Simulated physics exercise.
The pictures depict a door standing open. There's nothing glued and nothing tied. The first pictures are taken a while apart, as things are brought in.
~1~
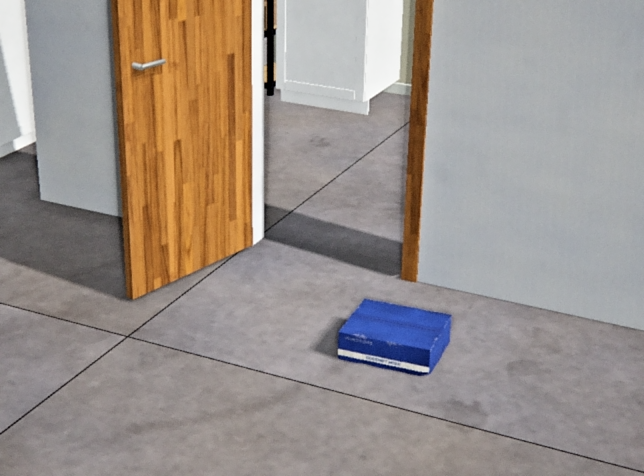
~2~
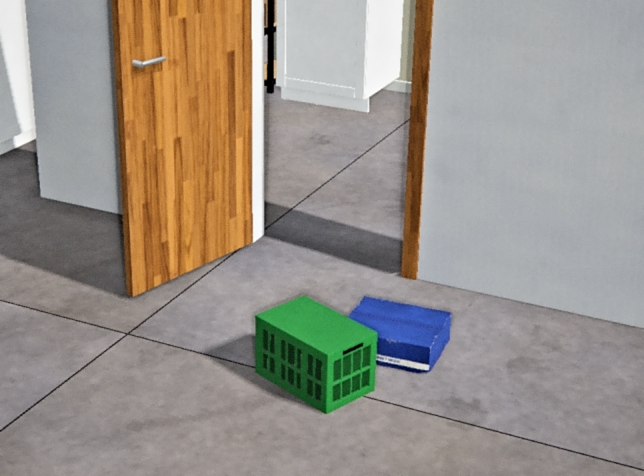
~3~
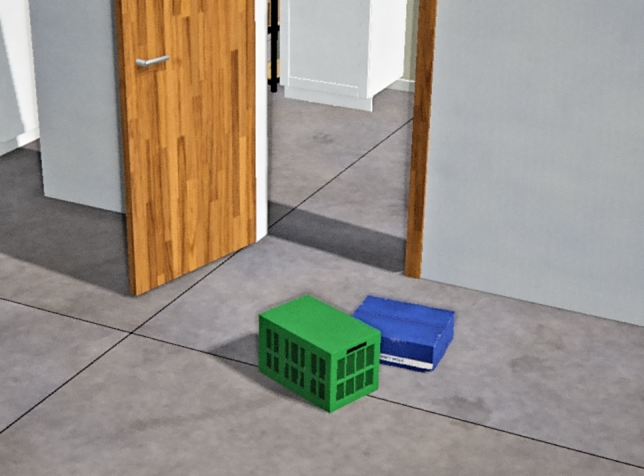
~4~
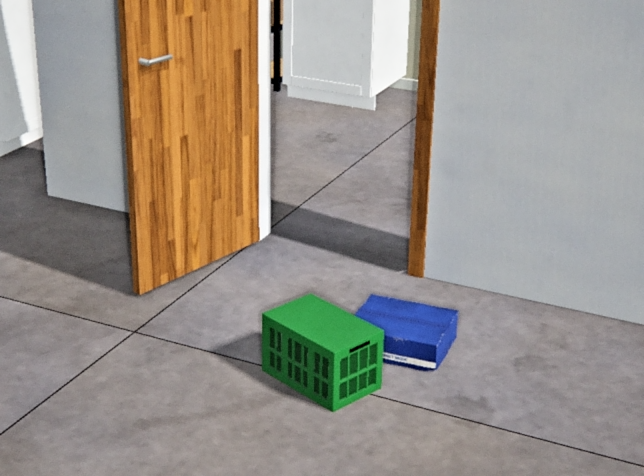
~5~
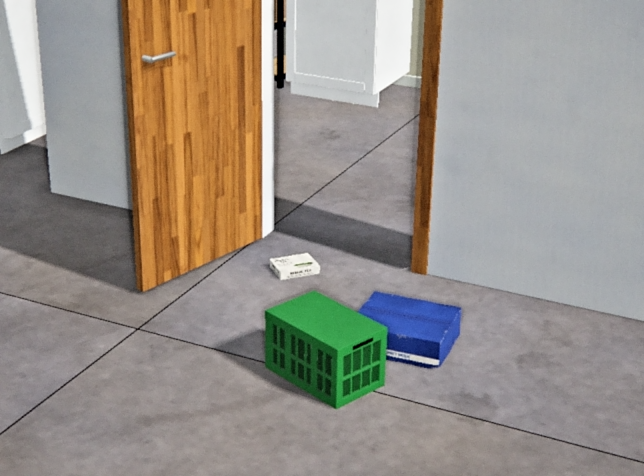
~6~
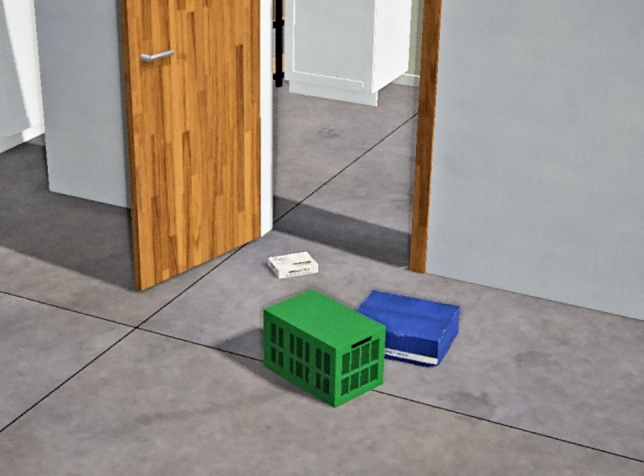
The clip shows a wide-open wooden door and a blue box on a grey floor; a green crate appears beside the box, then a small white packet appears behind them near the doorway, while the door stays still.
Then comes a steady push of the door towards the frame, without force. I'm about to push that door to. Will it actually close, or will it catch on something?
It will close.
Then, 1.70 s after the last picture, door at 54°.
Then, 2.50 s after the last picture, door at 23°; white packet slid about its own width near (332, 256).
At rest, door at 0°; moved from the start, white packet; the other 2 in place. Seen from the same camera at the end, white packet near (349, 243).
